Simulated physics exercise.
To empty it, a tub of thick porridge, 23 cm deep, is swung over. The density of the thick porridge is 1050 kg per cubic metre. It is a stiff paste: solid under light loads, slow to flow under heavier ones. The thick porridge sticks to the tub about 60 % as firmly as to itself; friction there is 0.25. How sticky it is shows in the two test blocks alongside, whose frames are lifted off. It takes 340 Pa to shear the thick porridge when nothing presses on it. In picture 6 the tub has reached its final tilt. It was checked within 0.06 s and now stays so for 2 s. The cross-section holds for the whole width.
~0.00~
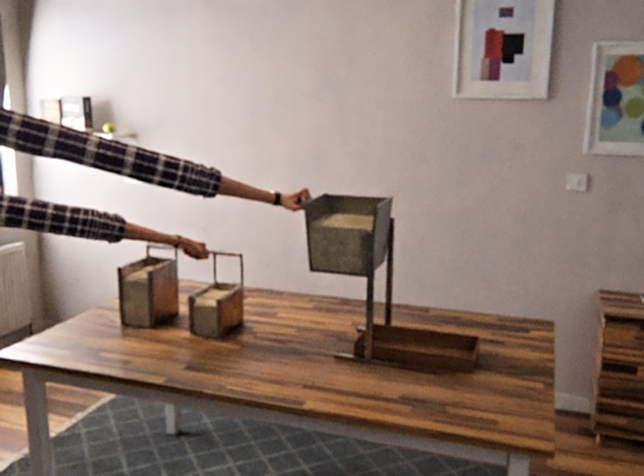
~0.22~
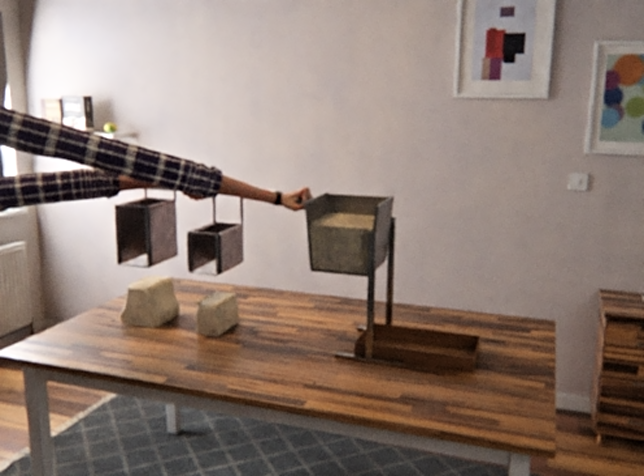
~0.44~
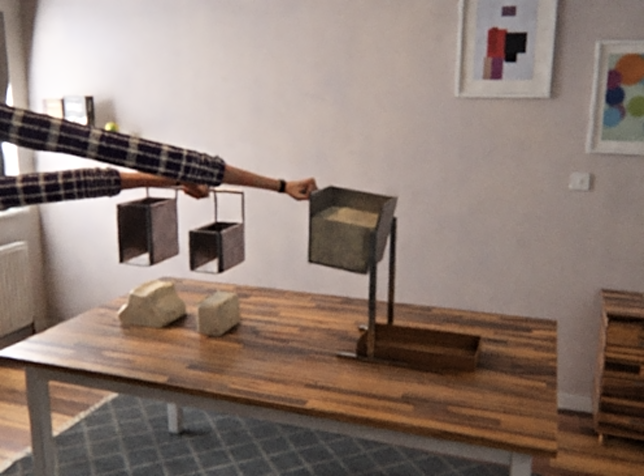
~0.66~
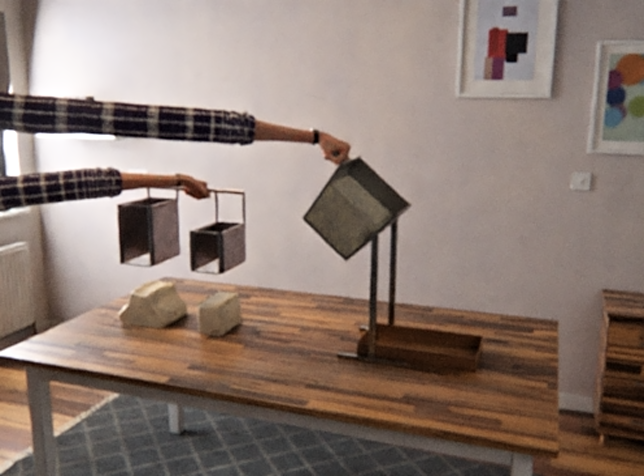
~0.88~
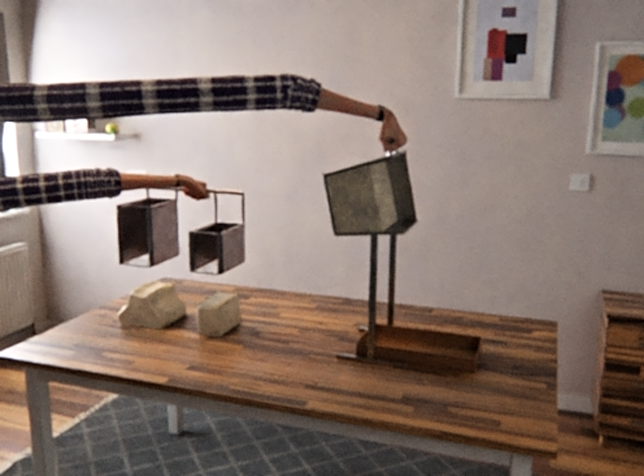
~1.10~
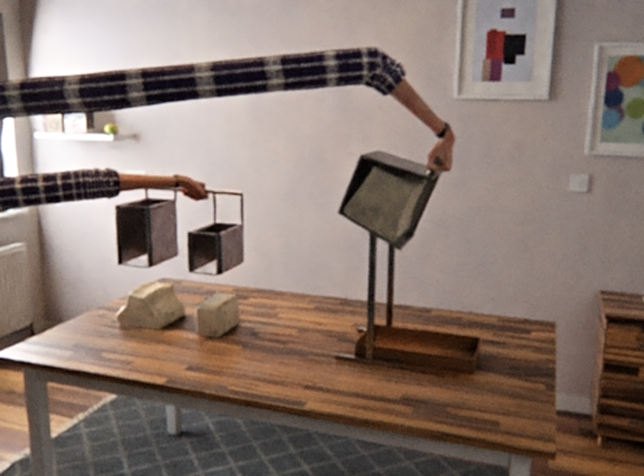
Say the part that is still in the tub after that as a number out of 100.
The part that is still in the tub after that is near 0 %.
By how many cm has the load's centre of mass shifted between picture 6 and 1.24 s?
Roughly 11 cm.
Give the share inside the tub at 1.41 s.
About 4 %.
After 1.24 s, the tub is at 111 degrees and holds 61 %.
After 1.41 s, the tub is at 111 degrees and holds 4 %.
After 1.58 s, the tub is at 111 degrees and holds 0 %.
After 1.75 s, the tub is at 111 degrees and holds 0 %.
After 3.10 s, the tub is at 111 degrees and holds 0 %.
